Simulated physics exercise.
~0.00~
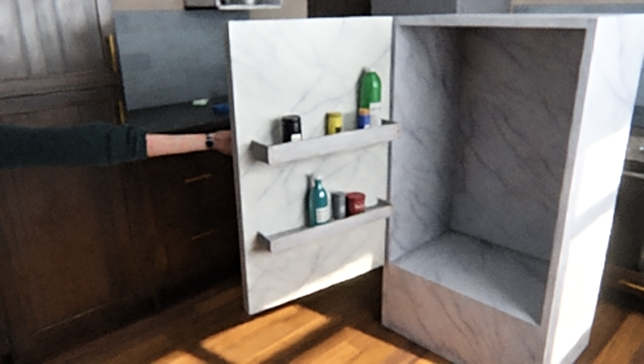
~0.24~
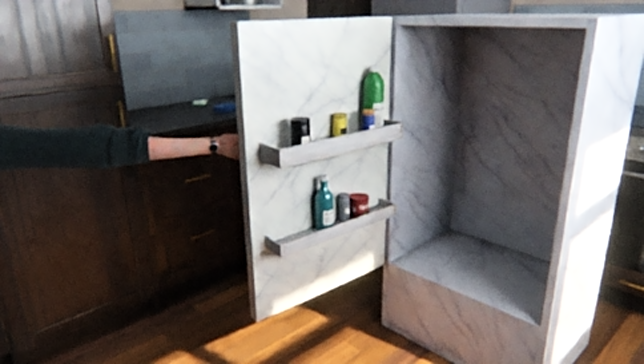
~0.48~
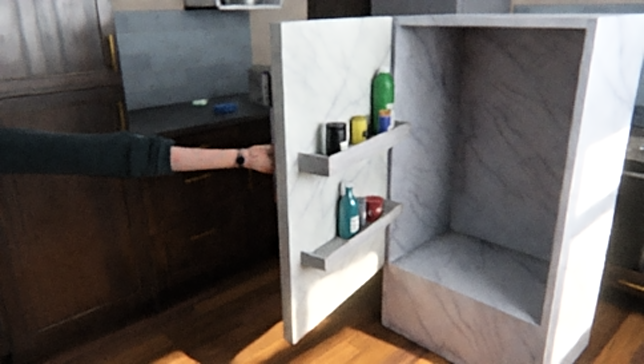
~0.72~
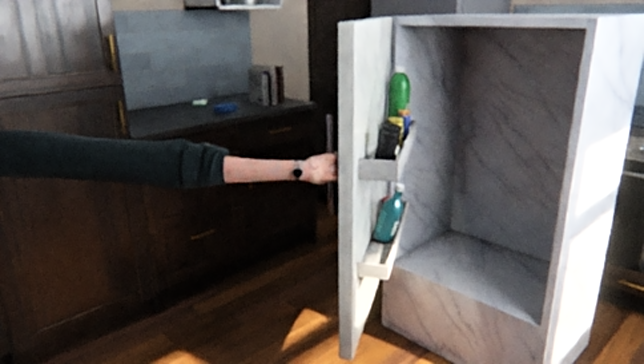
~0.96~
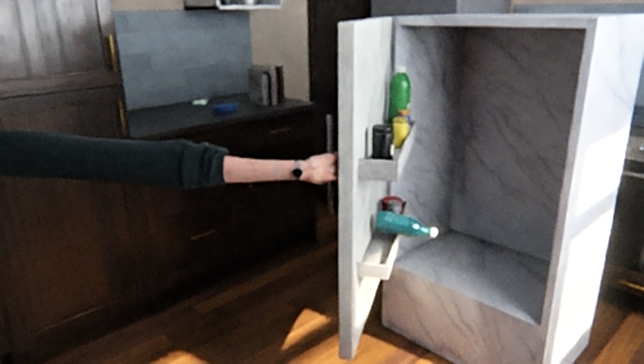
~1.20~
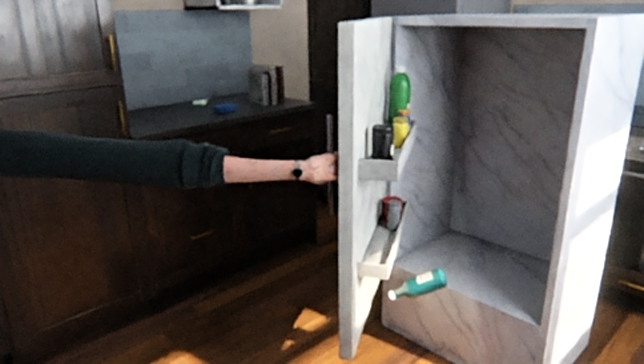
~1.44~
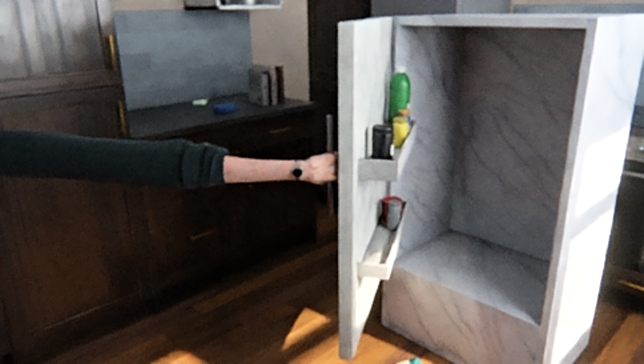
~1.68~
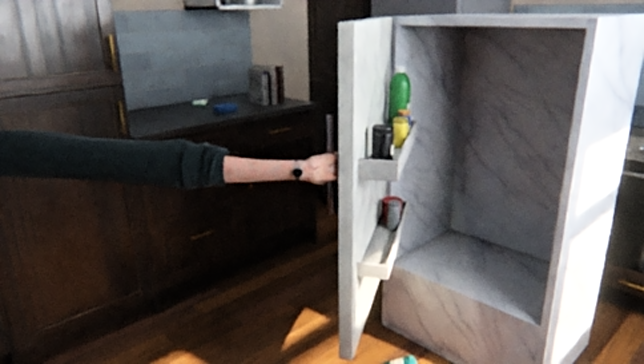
The marble-look door swings partway shut by hand, stops, and a turquoise bottle tumbles out.
